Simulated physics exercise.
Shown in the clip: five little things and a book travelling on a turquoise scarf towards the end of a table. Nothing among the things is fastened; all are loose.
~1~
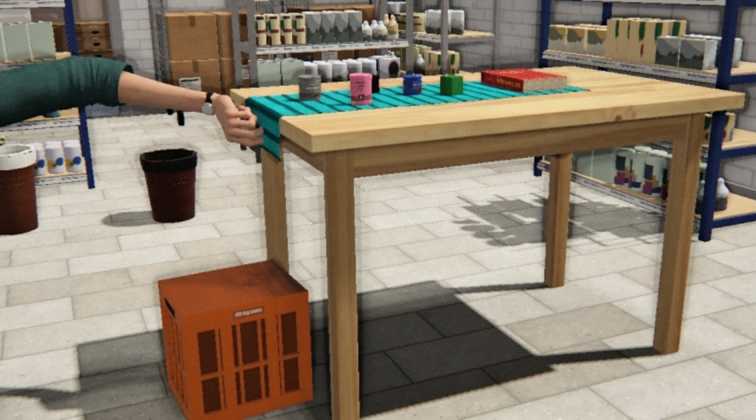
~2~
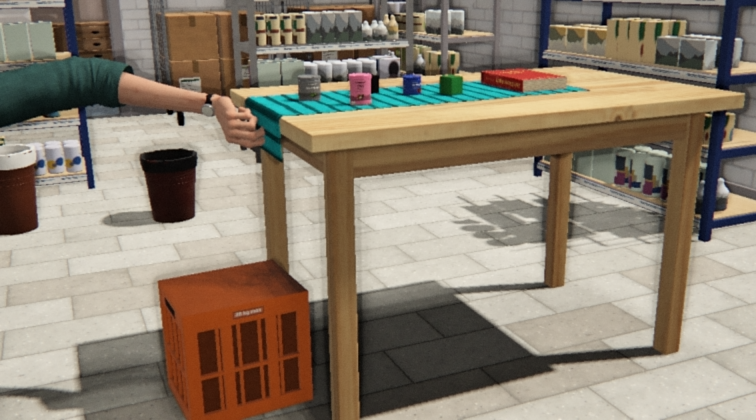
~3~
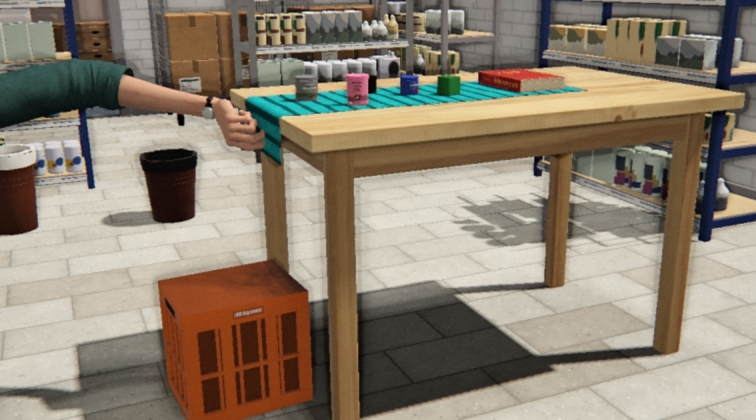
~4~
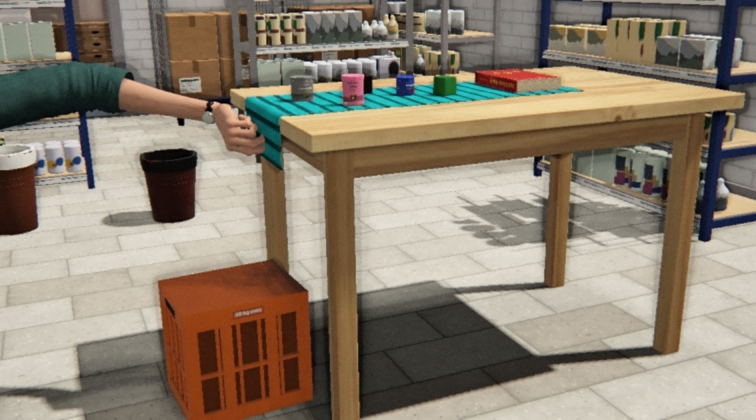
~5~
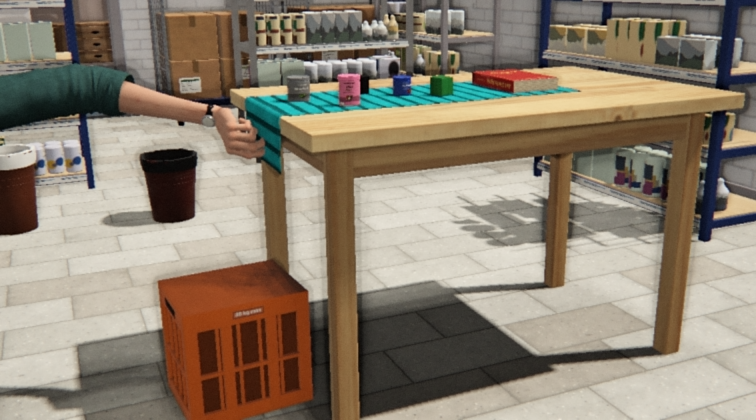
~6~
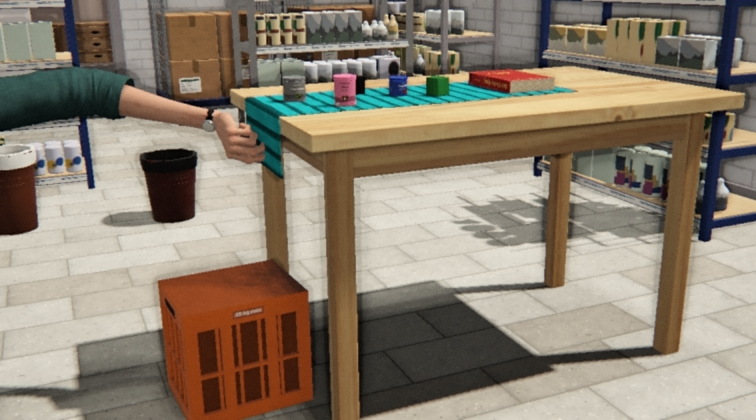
In the video, a hand at the left draws a turquoise scarf slowly over the end of a wooden table, carrying small pots, a pink can, a green cube and a red book slightly leftward above an orange crate.
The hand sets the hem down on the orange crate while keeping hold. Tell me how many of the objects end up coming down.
Lost over the edge: Three.
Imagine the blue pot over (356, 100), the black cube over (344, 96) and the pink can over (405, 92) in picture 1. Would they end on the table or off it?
Blue pot: Goes. Black cube: Goes. Pink can: Stays.
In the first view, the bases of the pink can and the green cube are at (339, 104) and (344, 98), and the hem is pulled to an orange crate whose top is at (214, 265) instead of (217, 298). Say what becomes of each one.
The pink can is carried off; the green cube drops off.
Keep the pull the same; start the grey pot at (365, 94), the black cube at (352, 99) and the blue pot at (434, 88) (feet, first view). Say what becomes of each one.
Outcome: Grey pot falls away, black cube falls away, blue pot stays.
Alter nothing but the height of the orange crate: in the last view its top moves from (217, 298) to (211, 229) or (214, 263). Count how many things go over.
1 and 2.
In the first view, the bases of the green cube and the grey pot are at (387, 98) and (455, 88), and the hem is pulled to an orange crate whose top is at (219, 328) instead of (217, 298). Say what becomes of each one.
Result: Green cube gone, grey pot still there.
Soon after, hem near (265, 217); grey pot gone.
After that, hem on the crate; grey pot, pink can and black cube gone.
In the end, hem on the crate; grey pot, pink can and black cube gone. It carries off three.
